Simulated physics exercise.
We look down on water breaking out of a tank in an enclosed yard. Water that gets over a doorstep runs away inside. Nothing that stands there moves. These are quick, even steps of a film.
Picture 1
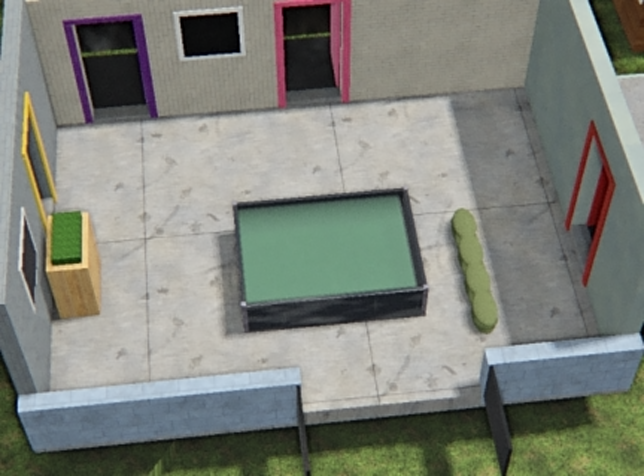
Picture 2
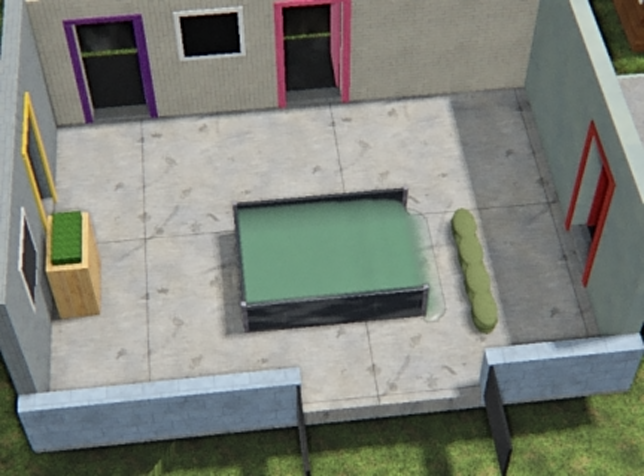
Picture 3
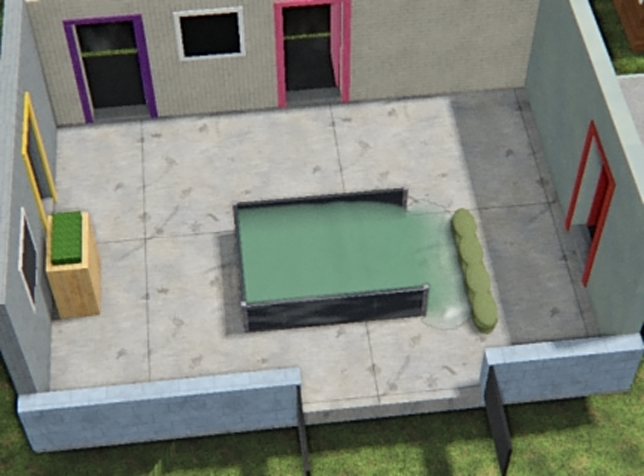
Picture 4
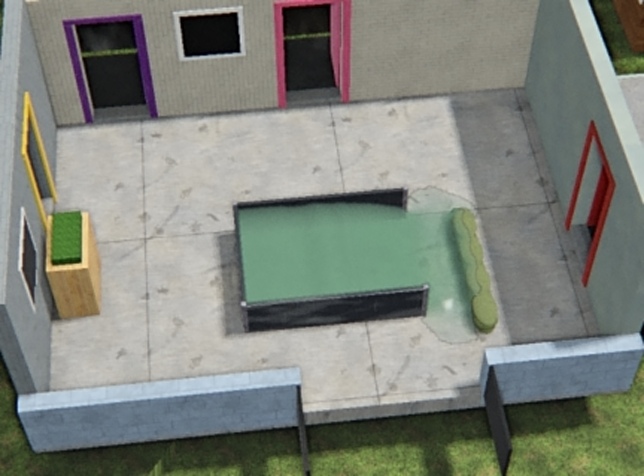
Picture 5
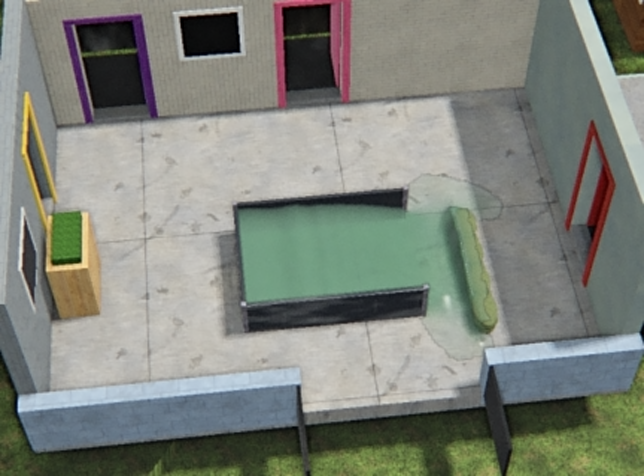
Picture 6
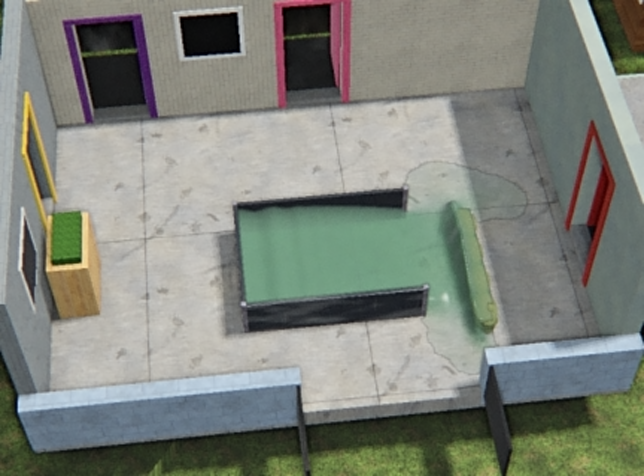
In a walled yard, green water pours from a tank's open right side and spreads around a hedge.
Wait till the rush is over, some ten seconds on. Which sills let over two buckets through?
In the end: The purple door holds within the limit; the red door holds within the limit; the yellow door holds within the limit; the pink door holds within the limit.
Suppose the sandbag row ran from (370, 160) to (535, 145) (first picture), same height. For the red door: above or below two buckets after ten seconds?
Red door floods.
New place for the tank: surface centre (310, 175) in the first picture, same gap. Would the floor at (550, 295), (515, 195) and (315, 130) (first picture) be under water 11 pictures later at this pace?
In turn: Wet, flooded, not flooded.
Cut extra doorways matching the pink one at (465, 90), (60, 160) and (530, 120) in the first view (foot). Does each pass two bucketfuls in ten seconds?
In that order: Passes that mark, lets less in, floods.
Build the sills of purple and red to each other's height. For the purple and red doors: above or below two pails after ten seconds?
My reading: The purple door keeps below it; the red door takes more.
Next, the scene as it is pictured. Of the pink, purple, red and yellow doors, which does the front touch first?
That is the door marked red.
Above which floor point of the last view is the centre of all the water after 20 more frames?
I would point to (421, 233).
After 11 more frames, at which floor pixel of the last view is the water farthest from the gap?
At about (520, 92).
A moment on, water covers 25 % of the floor; the purple door not reached, the red door not reached, the yellow door not reached, the pink door not reached.
Next, water covers 40 % of the floor; the purple door not reached, the red door wet at the sill, nothing in, the yellow door not reached, the pink door not reached.
Then, water covers 40 % of the floor; the purple door not reached, the red door wet at the sill, nothing in, the yellow door not reached, the pink door wet at the sill, nothing in.
Later, water covers 55 % of the floor; the purple door wet at the sill, nothing in, the red door wet at the sill, nothing in, the yellow door not reached, the pink door wet at the sill, nothing in.
In the end, water covers 75 % of the floor; the purple door wet at the sill, nothing in, the red door wet at the sill, nothing in, the yellow door wet at the sill, nothing in, the pink door wet at the sill, nothing in.
